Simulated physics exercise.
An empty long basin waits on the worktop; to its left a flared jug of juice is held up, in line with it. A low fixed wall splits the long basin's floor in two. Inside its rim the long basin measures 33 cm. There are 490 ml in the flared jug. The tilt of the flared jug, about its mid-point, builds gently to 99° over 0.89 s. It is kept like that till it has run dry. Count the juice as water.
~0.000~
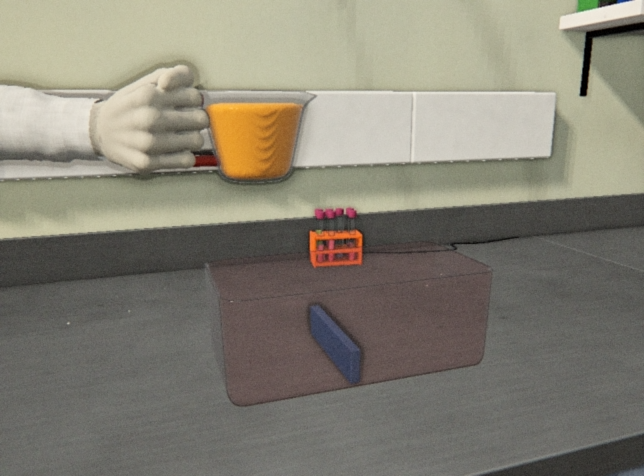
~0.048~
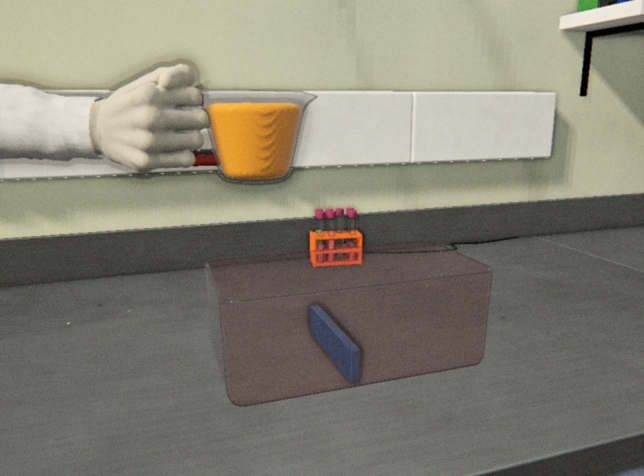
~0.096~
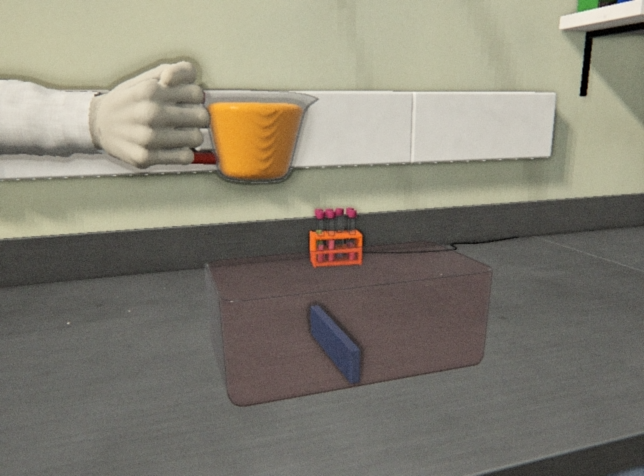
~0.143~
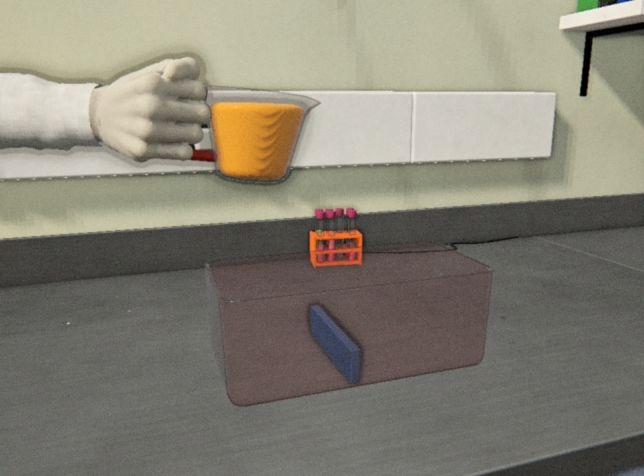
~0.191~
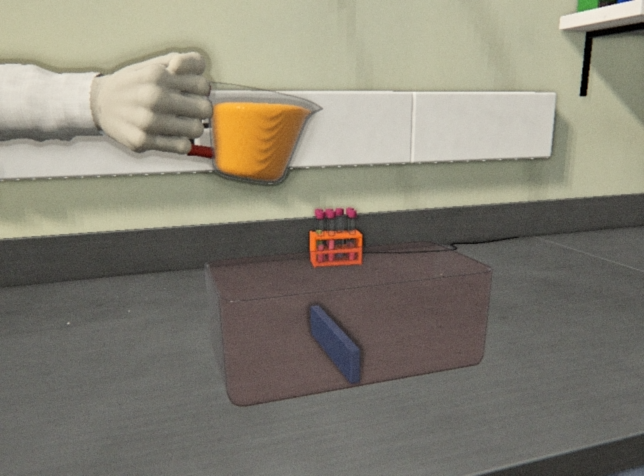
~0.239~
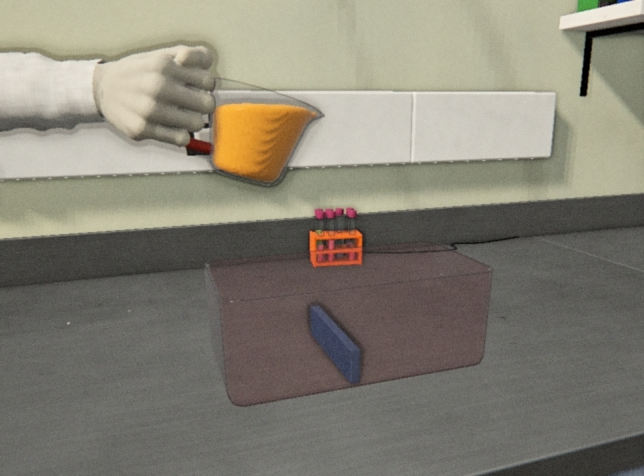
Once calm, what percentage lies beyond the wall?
The far part has some 90 per cent.
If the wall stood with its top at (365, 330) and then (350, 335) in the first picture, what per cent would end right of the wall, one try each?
In turn about 45 and 75 per cent.
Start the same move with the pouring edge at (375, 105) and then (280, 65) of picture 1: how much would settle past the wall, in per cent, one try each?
First 95, then 60 per cent.
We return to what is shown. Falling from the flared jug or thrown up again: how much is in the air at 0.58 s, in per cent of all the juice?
Near 32 in a hundred.
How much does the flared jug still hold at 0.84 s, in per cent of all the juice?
Some 8 per cent.
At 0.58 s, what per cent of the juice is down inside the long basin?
Near 12 in a hundred.
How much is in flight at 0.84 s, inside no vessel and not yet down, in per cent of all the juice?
Some 16 per cent.
By 0.58 s the tilt is 73° and 56 per cent is still to pour, 0 is left of the wall and 13 right of it.
By 0.84 s the tilt is 98° and 8 per cent is still to pour, 2 is left of the wall and 74 right of it.
By 1.10 s the tilt is 99° and 0 per cent is still to pour, 8 is left of the wall and 90 right of it.
By 1.39 s the tilt is 99° and 0 per cent is still to pour, 8 is left of the wall and 90 right of it.
At rest 8 per cent lies left of the wall, 90 right of it and 1 outside.
